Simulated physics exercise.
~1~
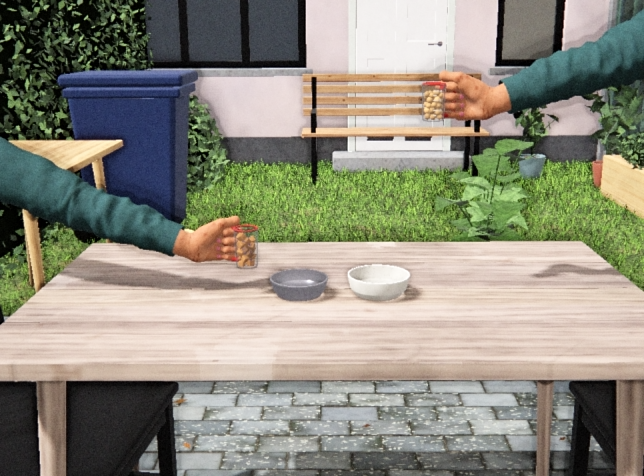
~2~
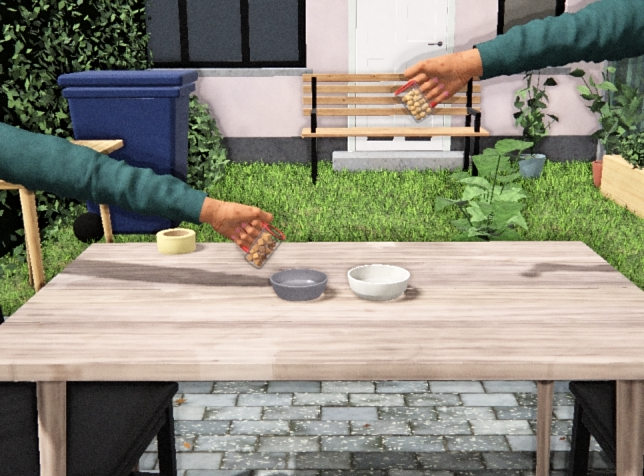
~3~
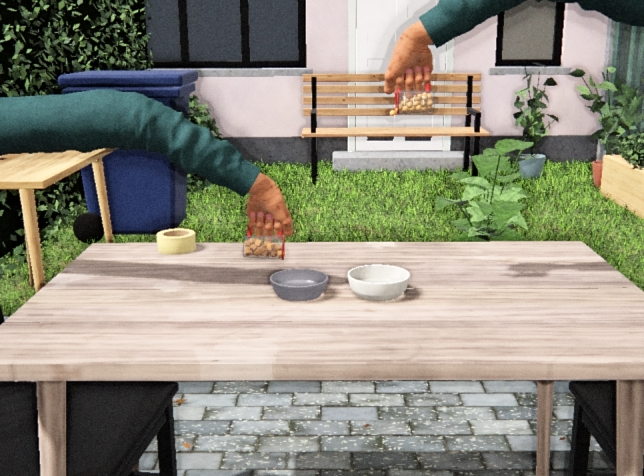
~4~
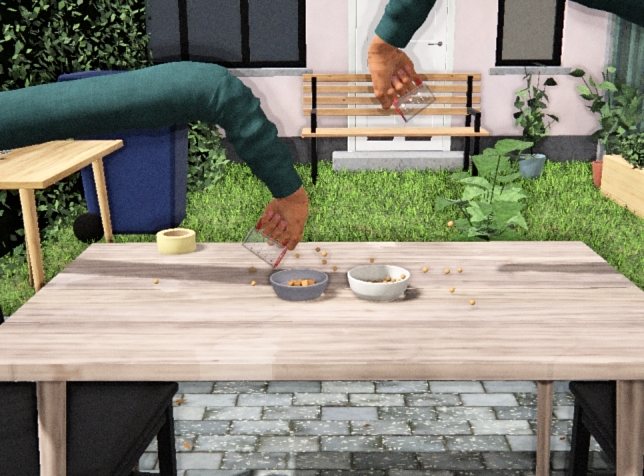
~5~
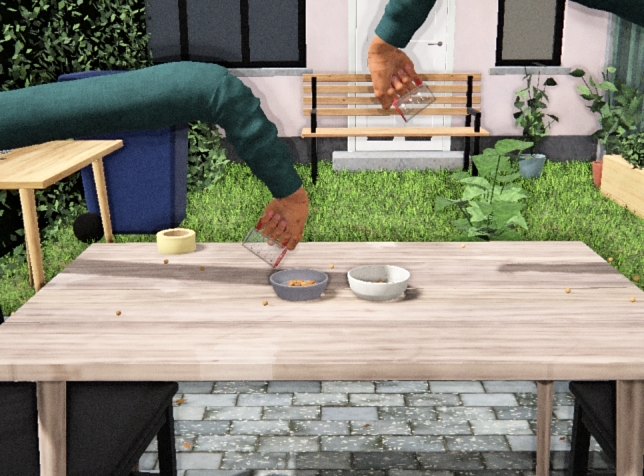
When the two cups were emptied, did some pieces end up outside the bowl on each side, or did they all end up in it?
The grey bowl on the left caught all of its pieces, but on the right some of the pieces ended up outside the white bowl.
On a garden table, two hands held clear cups of small pieces over two bowls, the right cup much higher, and tipped them upside down. The left pieces all ended up in the grey bowl, while about half the right ones missed the white bowl.
